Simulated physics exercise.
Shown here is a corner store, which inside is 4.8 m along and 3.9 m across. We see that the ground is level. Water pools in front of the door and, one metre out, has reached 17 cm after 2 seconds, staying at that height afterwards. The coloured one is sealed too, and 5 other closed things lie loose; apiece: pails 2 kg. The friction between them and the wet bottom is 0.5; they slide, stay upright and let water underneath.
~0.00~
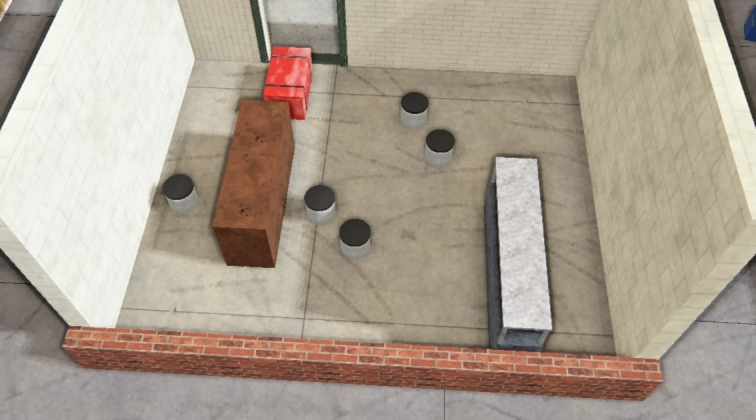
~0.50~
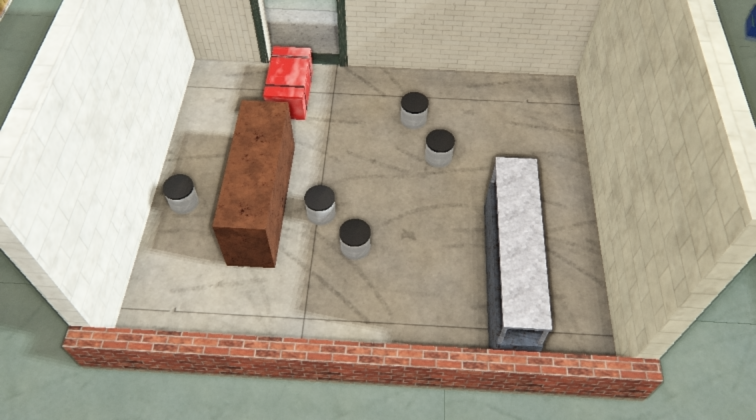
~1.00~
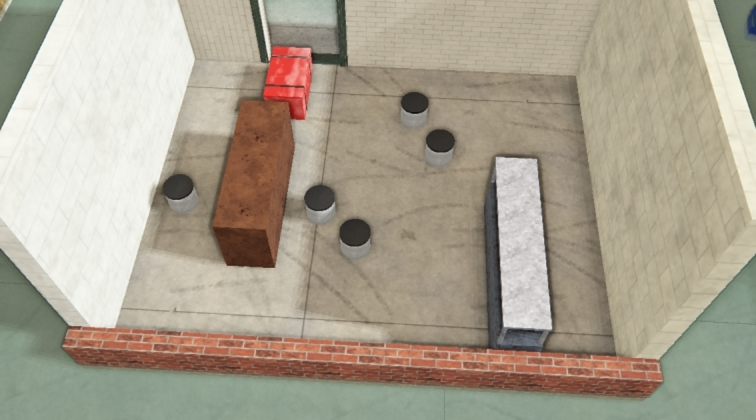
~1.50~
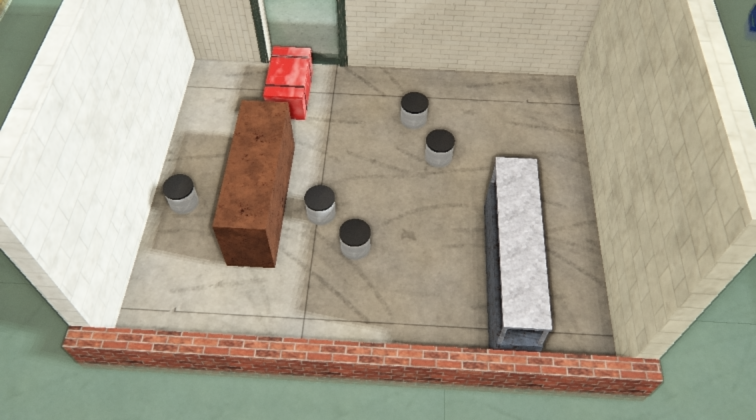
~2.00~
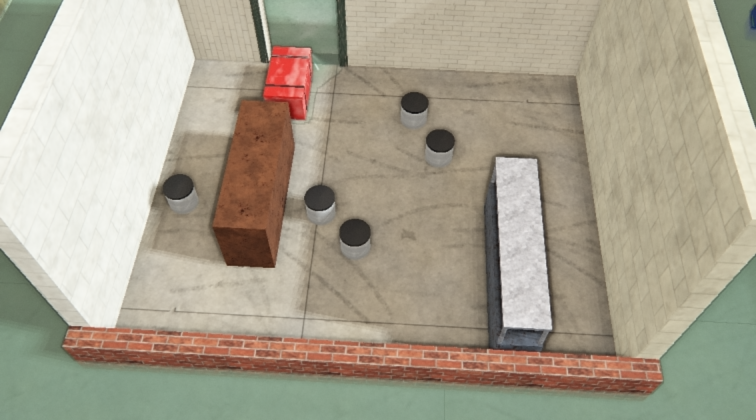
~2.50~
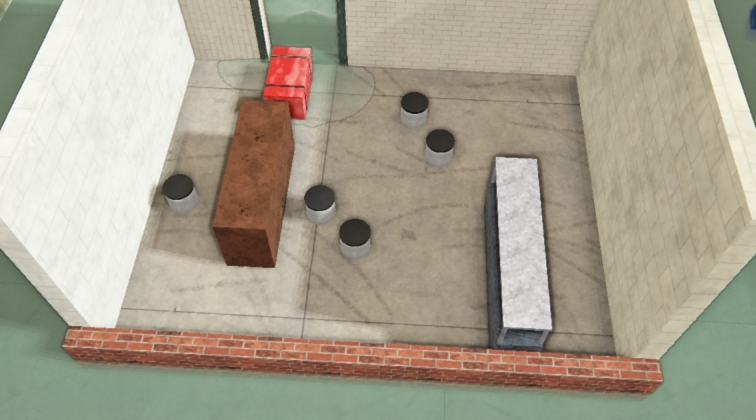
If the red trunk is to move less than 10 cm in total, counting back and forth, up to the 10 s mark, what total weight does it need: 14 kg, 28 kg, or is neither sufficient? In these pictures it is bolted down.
Neither weight is sufficient.
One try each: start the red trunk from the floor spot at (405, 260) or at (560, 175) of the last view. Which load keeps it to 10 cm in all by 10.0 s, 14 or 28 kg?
Log: Try 1 the heavier pick is required; try 2 the lighter pick works.
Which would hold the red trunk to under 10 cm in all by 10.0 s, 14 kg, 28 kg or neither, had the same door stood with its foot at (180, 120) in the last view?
The answer is that neither mass suffices.
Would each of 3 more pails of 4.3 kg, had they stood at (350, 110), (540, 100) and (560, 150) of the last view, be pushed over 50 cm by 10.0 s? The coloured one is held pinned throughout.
Taking them in order, the first is beyond the line, the second inside the line and the third inside the line.
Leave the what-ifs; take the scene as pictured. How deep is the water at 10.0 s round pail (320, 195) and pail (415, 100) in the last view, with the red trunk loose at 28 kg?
About 5 and 4 cm.
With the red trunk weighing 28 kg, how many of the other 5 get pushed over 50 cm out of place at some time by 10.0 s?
Count: 5.
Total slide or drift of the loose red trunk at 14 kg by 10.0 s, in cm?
40 cm in all.
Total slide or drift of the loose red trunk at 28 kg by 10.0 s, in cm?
40 cm.
After 3.5 s the red trunk would be 40 cm from its start with 14 kg and 39 cm from its start with 28 kg; 3 cm of water round it then.
After 4.5 s the red trunk would be 40 cm from its start with 14 kg and 40 cm from its start with 28 kg; 3 cm of water round it then.
After 7.0 s the red trunk would be 40 cm from its start with 14 kg and 40 cm from its start with 28 kg; 4 cm of water round it then.
After 10.0 s the red trunk would be 40 cm from its start with 14 kg and 40 cm from its start with 28 kg; 4 cm of water round it then.
